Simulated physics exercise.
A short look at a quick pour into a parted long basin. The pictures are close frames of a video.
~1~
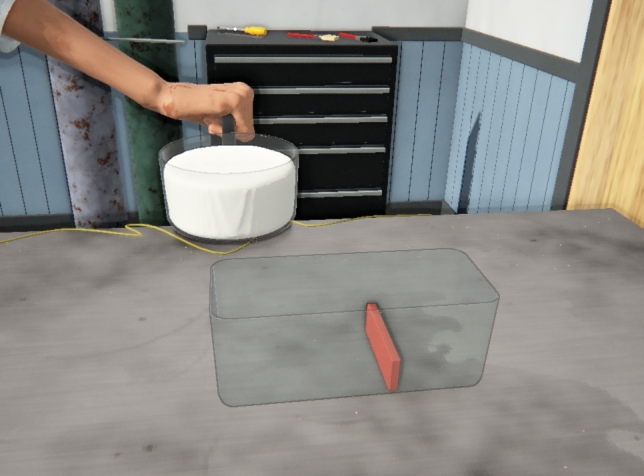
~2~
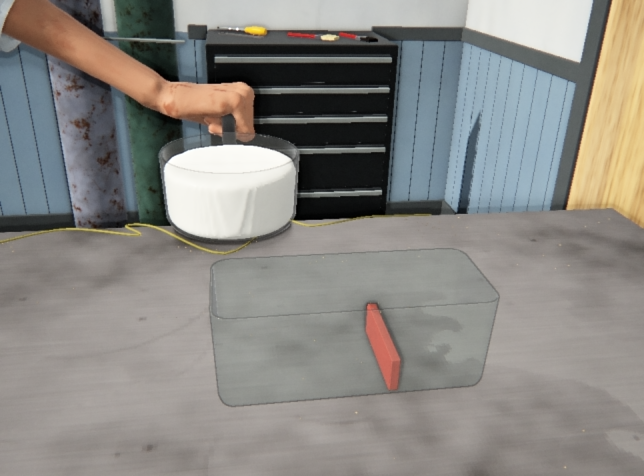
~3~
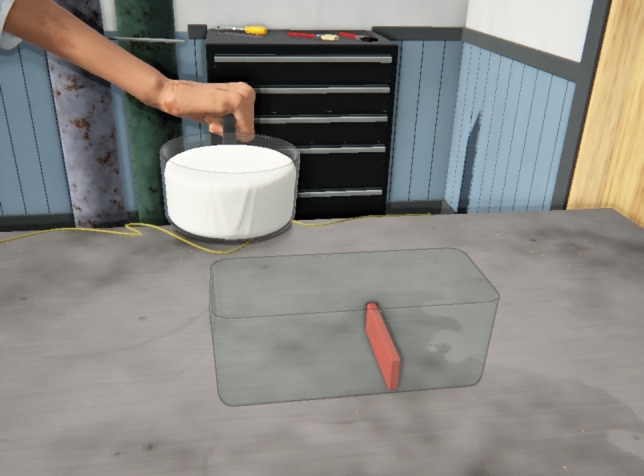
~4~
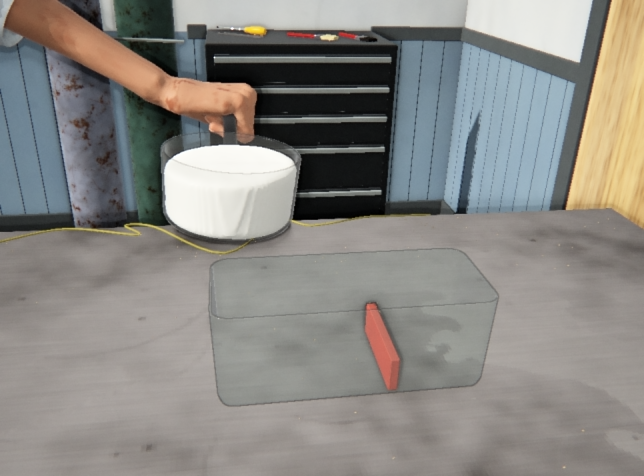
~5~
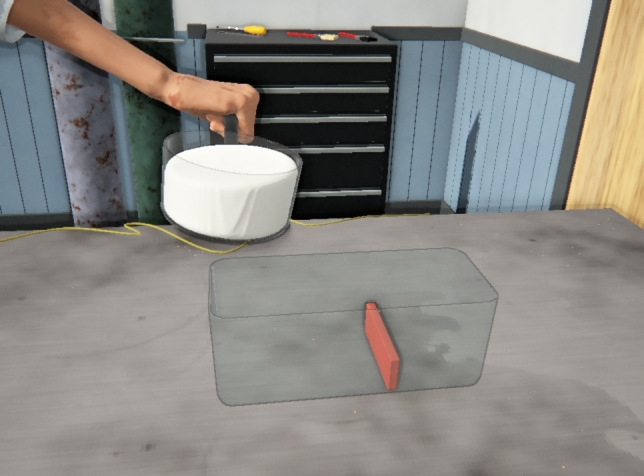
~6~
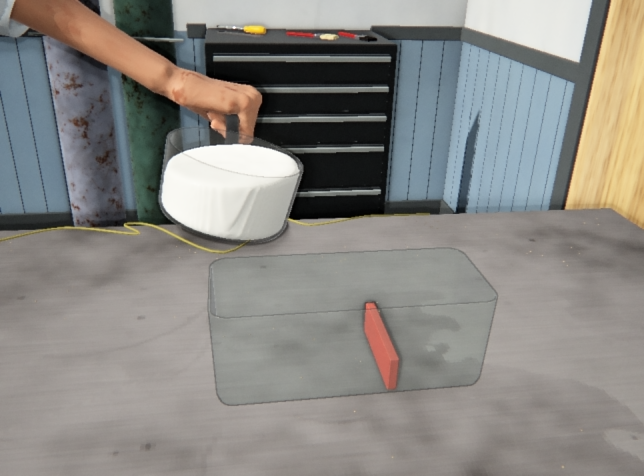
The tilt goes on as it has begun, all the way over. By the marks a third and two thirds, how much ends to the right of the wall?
In the end not even a third is right of the wall.
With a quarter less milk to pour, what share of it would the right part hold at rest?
Close to 5 per cent.
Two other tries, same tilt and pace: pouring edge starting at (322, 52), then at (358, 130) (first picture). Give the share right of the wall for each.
The first gives 55 %, the second 65 %.
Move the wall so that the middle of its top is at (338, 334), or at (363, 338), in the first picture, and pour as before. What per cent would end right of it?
About 65 and 35 per cent.
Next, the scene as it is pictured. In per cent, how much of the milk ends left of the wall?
About 95 per cent.
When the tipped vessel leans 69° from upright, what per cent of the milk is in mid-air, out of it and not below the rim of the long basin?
It comes to 30 per cent or so.
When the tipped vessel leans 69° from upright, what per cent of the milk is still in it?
About 50 per cent.
A moment on, the tilt is 69° and 51 per cent is still to pour, 19 is left of the wall and 0 right of it.
Next, the tilt is 104° and 8 per cent is still to pour, 84 is left of the wall and 2 right of it.
Then the tilt is 111° and 0 per cent is still to pour, 95 is left of the wall and 4 right of it.
Later the tilt is 111° and 0 per cent is still to pour, 95 is left of the wall and 4 right of it.
Finally, 95 per cent lies left of the wall, 4 right of it and 1 outside.
